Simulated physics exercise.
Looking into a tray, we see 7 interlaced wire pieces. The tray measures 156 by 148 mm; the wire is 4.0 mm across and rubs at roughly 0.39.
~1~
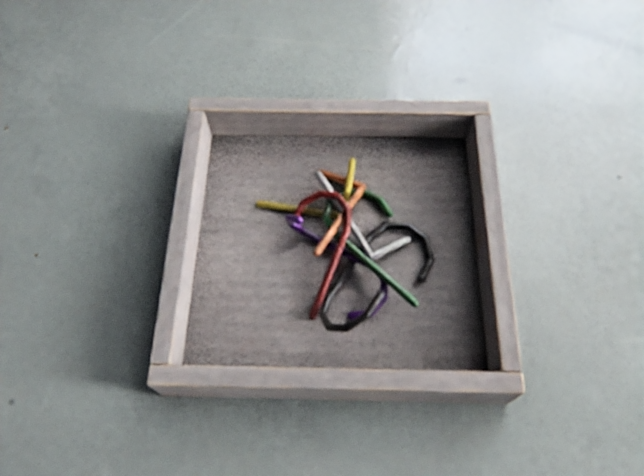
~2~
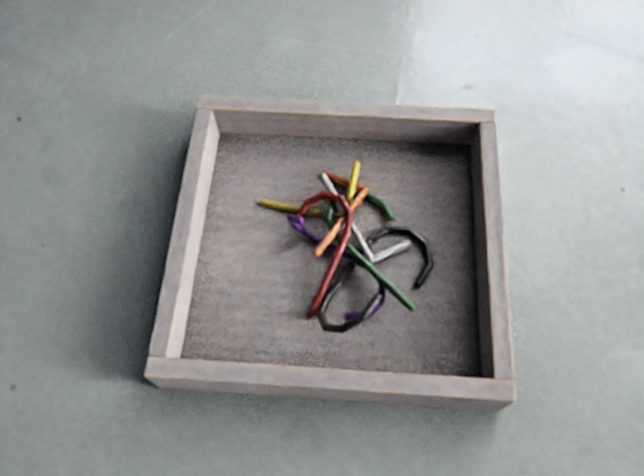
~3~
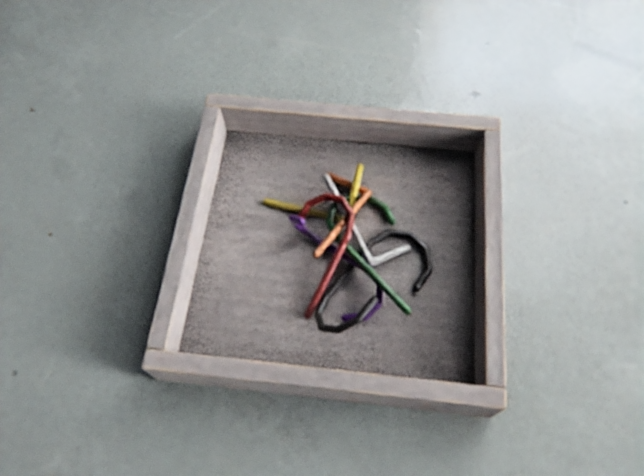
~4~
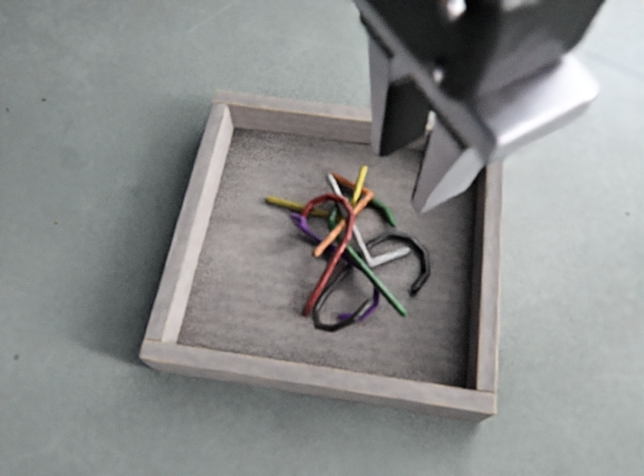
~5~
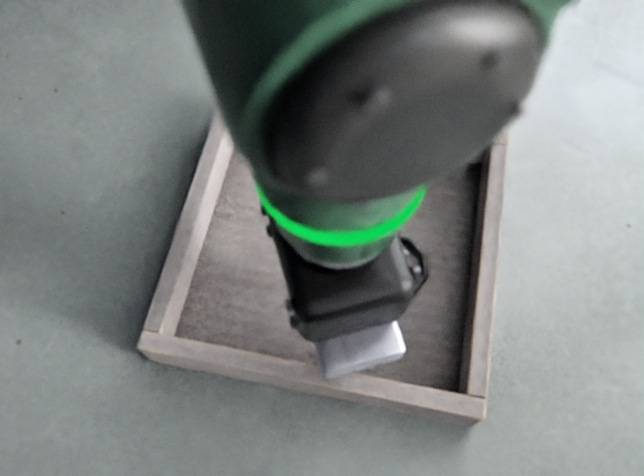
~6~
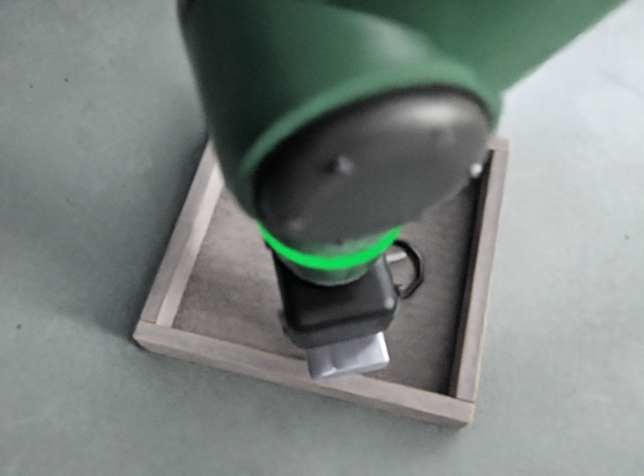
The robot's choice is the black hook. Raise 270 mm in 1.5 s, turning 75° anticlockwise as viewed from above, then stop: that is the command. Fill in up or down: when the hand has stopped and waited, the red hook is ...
... down.
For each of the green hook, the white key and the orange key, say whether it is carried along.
As I see it, the green hook is left in place, the white key rides along and the orange key is left in place.
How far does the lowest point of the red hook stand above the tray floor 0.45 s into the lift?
0 mm.
Then, 0.45 s into the lift, lowest point more than 20 mm over the tray floor, black hook 57 mm.
Then, 0.83 s into the lift, lowest point more than 20 mm over the tray floor, black hook 158 mm, white key 106 mm, purple hook 98 mm.
Then, 1.50 s into the lift, lowest point more than 20 mm over the tray floor, black hook 272 mm, white key 218 mm, purple hook 213 mm.
Finally, hanging black hook 272 mm, white key 218 mm, purple hook 211 mm; the other 4 are down.
